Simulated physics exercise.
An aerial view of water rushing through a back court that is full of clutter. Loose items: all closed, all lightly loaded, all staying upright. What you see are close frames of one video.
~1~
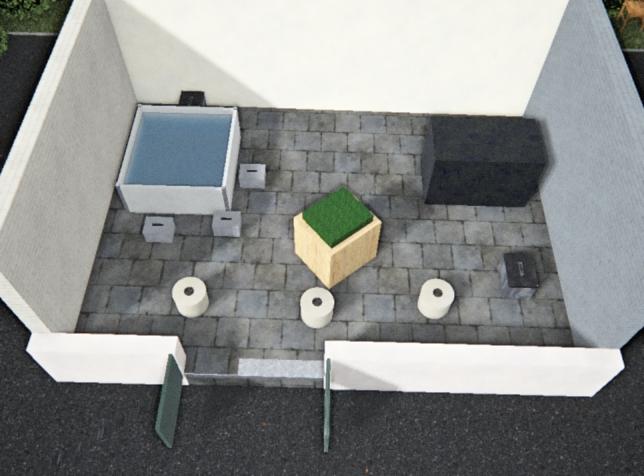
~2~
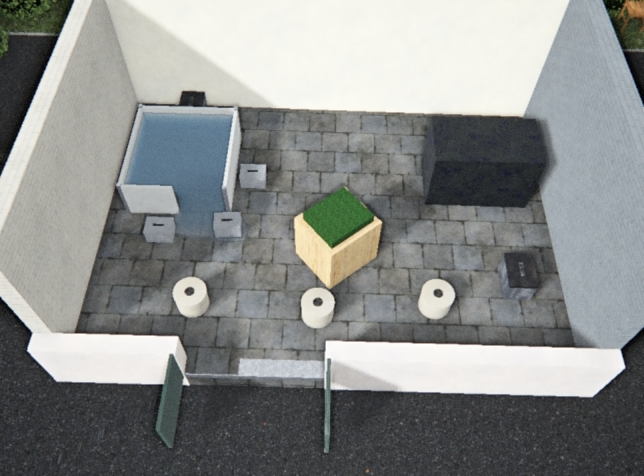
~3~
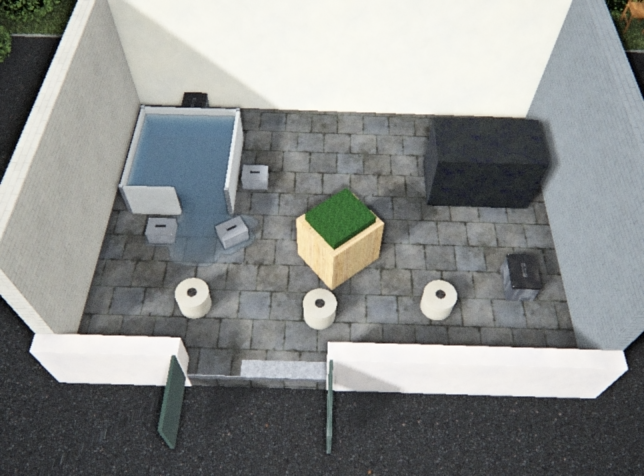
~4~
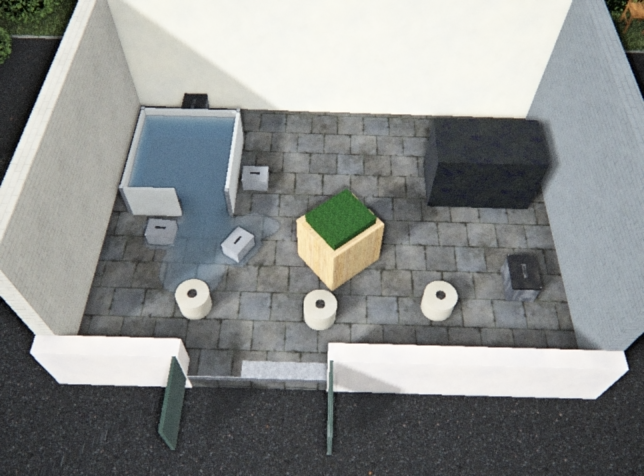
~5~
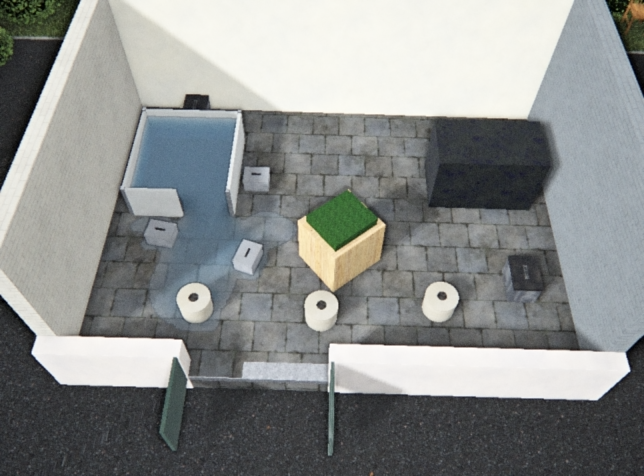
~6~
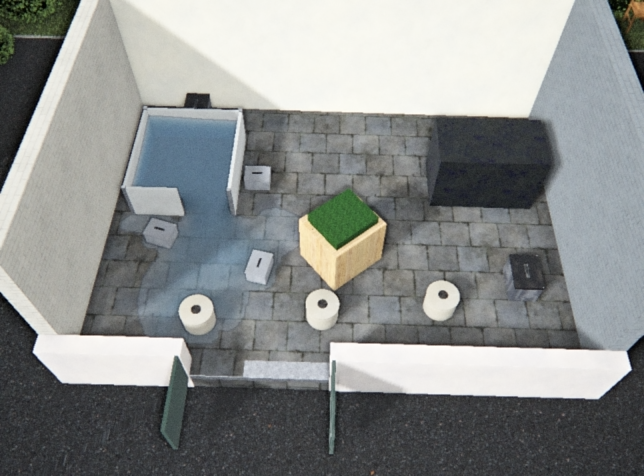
In a walled courtyard, water spreads from a pool's open side and pushes a small grey box rightward.
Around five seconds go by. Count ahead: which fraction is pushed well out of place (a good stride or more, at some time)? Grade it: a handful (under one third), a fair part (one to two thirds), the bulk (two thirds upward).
A fair part.
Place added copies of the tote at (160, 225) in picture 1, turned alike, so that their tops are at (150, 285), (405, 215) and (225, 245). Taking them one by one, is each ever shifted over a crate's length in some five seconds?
The answers, in order, are displaced a stride, remains nearby and displaced a stride.
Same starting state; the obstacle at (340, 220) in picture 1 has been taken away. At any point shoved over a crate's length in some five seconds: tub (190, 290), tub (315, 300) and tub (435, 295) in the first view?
Working through the list, the first object covered the distance, the middle one covered the distance, and the last stuck around.
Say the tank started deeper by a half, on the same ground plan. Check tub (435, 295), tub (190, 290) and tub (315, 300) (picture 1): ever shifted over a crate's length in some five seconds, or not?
The first stayed below the mark, the next passed the mark, and the last passed the mark.
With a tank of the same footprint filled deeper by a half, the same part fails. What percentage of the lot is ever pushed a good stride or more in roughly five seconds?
I'd put it near 60 out of a hundred.
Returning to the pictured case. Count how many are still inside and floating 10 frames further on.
That adds up to 0.
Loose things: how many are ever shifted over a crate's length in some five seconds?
Count: 3.
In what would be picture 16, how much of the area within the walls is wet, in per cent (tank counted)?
By my count it's near 35 in a hundred.
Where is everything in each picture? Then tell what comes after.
In the first picture, a tote at (226, 219) rests on the ground; a tub at (189, 291) rests on the ground; 0 of 8 have shifted.
In the second picture, a tote at (227, 220) rests on the ground; a tub at (189, 292) rests on the ground; 0 of 8 have shifted.
In the third picture, a tote at (232, 228) rests on the ground, close to its start; a tub at (192, 293), on the bottom; 1 of 8 have shifted.
In the fourth picture, a tote at (238, 240), on the bottom, a stride from its start; a tub at (192, 294), on the bottom; 1 of 8 have shifted.
In the fifth picture, a tote at (247, 253), on the bottom, a stride from its start; a tub at (193, 298), on the bottom, close to its start; 1 of 8 have shifted.
In the sixth picture, a tote at (259, 263) rests on the ground, a stride from its start; a tub at (196, 310) rests on the ground, close to its start; 3 of 8 have shifted.
A moment on, 2 of 8 are well off their spots; 0 afloat.
Next, 3 of 8 are well off their spots; 0 afloat.
Later, 3 of 8 are well off their spots; 0 afloat.
In the end, 3 of 8 are well off their spots, and 3 have been at some point; 1 afloat.
